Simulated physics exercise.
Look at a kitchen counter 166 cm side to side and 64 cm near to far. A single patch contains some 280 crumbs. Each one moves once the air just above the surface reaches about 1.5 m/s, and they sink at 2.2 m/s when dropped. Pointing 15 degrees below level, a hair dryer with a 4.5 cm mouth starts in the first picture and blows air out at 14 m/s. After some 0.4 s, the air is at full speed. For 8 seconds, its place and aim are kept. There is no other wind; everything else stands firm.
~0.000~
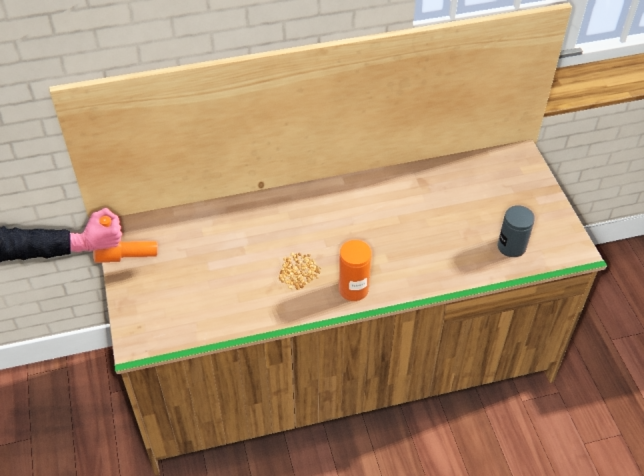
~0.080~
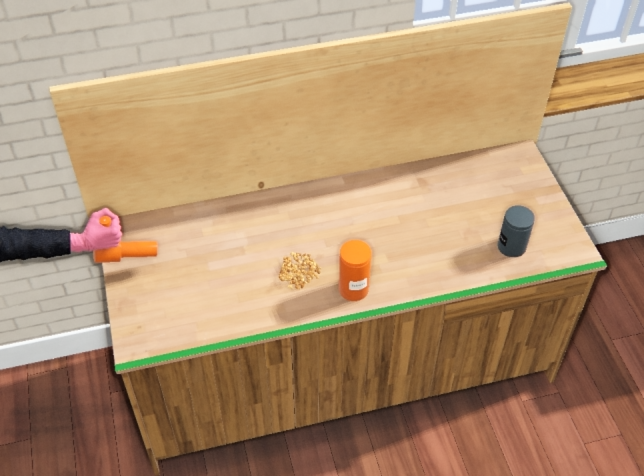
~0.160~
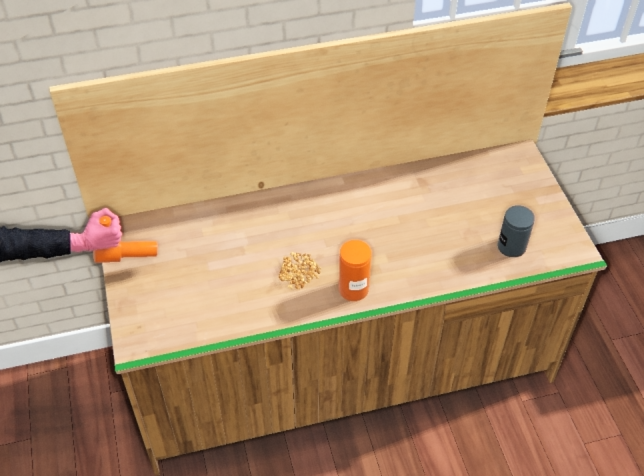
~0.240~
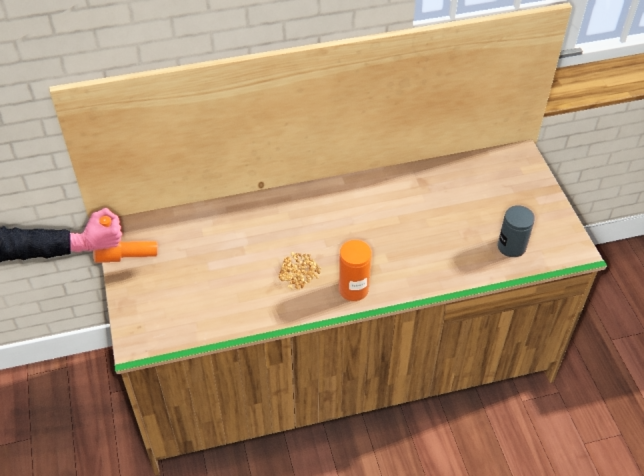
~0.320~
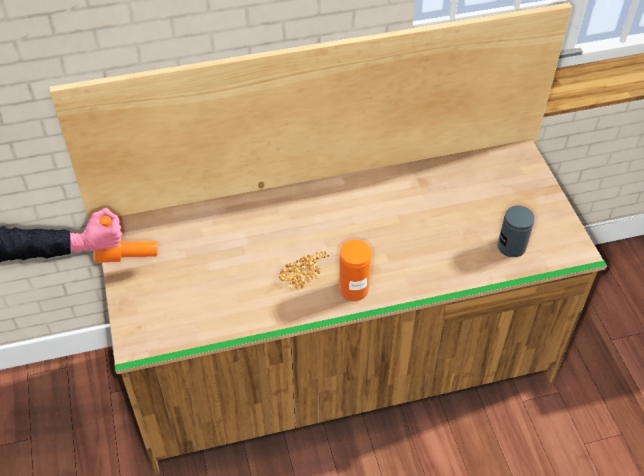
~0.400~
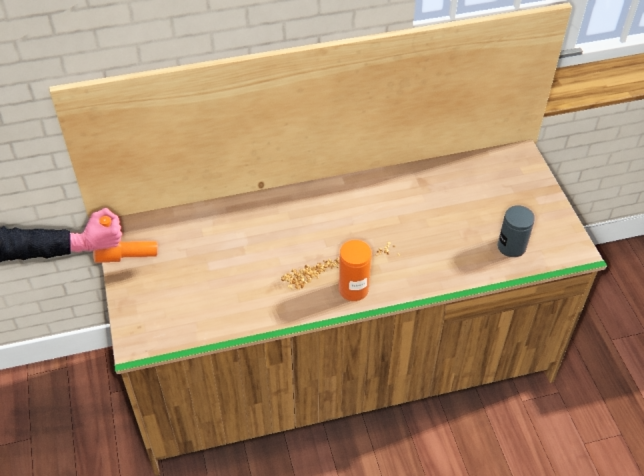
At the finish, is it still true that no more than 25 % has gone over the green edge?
No, more than that has gone.
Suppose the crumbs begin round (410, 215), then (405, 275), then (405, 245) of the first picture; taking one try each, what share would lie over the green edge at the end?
In turn: 0 per cent, 70 per cent, 5 per cent.
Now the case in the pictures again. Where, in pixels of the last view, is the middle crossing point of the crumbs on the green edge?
About (522, 284).
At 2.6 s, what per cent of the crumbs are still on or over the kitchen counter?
I'd say close to 40 % are still there.
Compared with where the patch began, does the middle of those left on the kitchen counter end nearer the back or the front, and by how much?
It has shifted to the near edge, by around 10 cm.
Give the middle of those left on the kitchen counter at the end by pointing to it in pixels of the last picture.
(345, 280).
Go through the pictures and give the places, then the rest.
The middle of the crumbs is near (299, 273), none has stirred yet and the mouth of the hair dryer is at (156, 249), in the first picture.
The middle of the crumbs is near (299, 272), none has stirred yet and the green edge is centred on (373, 316), in the second picture.
The middle of the crumbs is near (299, 272), none has stirred yet, the top of a jar is at (356, 252) and the top of a jar is at (520, 216), in the third picture.
The middle of the crumbs is near (299, 272) and none has stirred yet, in the fourth picture.
The middle of the crumbs is near (301, 271), the farthest in sight from the hair dryer is at (333, 253) and about 20 % have left their places, in the fifth picture.
The middle of the crumbs is near (311, 272), the farthest in sight from the hair dryer is at (399, 255) and about 50 % have left their places, in the sixth picture.
After 1.6 s the count stands so, 50 % are over the green edge; the middle of those still in play is near (345, 281).
After 2.6 s the count stands so, 55 % are over the green edge; the middle of those still in play is near (345, 280).
After 4.4 s the count stands so, 55 % are over the green edge; the middle of those still in play is near (345, 280).
After 8.0 s, at the end, 56 % are over the green edge; the middle of those still in play is near (345, 280).
